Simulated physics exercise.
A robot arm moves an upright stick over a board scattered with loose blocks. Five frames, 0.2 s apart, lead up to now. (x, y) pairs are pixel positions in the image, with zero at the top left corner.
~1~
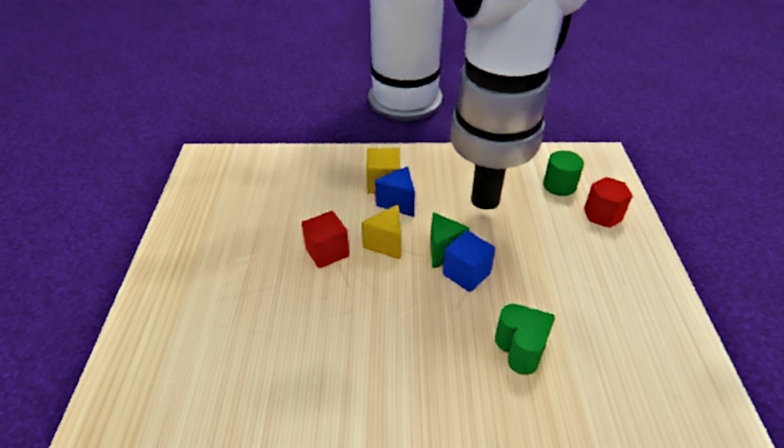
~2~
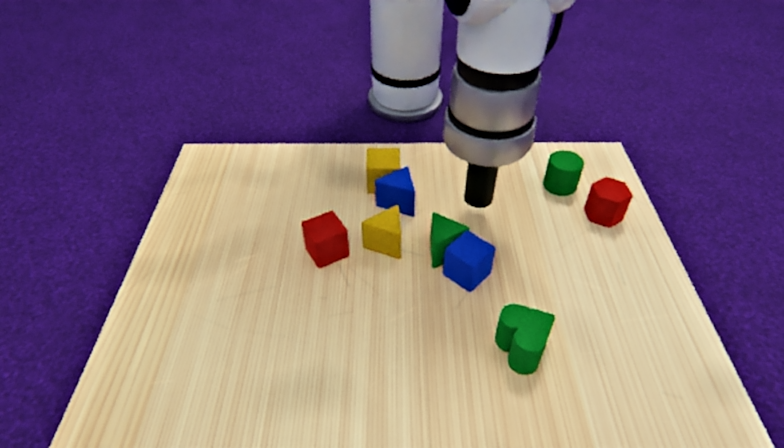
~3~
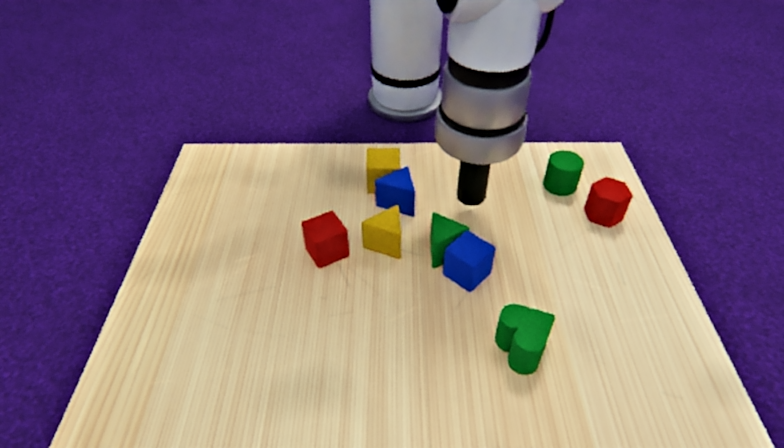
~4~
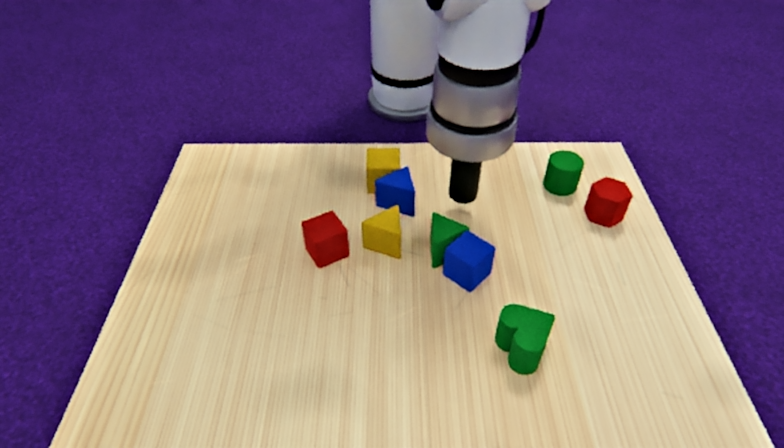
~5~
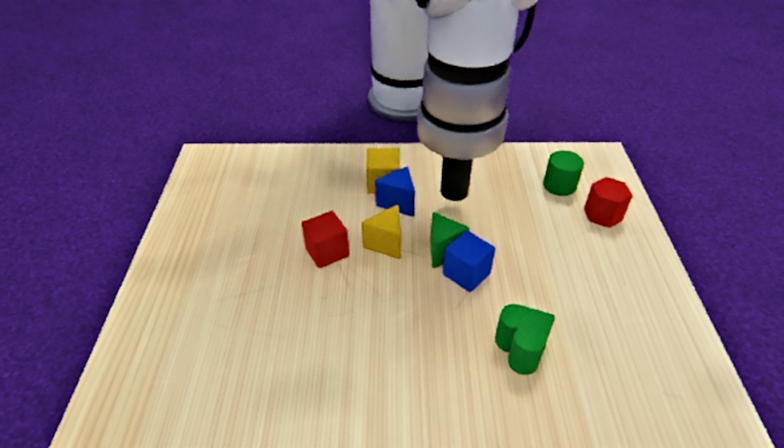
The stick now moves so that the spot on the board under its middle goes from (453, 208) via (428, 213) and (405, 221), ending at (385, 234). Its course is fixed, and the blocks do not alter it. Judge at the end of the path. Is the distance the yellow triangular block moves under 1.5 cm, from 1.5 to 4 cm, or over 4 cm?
Travel: 1.5-4 cm.
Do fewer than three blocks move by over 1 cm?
My answer is yes.
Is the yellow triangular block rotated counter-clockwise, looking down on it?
Yes, it checks out.
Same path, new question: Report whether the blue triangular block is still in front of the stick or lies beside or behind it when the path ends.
It slides aside on the way.
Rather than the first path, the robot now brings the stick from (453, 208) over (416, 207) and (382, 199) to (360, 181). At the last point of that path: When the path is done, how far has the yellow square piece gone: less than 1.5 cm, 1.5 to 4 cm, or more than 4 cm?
Over 4 cm.
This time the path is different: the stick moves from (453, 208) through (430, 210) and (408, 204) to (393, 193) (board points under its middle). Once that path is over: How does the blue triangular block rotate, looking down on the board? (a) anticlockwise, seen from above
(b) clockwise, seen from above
b: Clockwise, seen from above.
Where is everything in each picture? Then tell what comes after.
The first picture shows lower end of the stick (485, 201), tops of blocks, yellow triangular block (387, 219), blue triangular block (399, 179), green triangular block (446, 227).
The second picture shows stick (478, 199), blocks as before.
The third picture shows stick (471, 197), blocks as before.
The fourth picture shows stick (463, 194), blocks as before.
The fifth picture shows stick (454, 192), yellow triangular block (387, 219), blue triangular block (399, 179), green triangular block (446, 227).
The first path, step by step. Halfway along, stick (416, 200); blue triangular block (392, 179), turned 25° clockwise.
At the end, stick (385, 218); yellow triangular block (374, 236), turned 25° anticlockwise; blue triangular block (385, 183), turned 60° clockwise; green triangular block not moved.
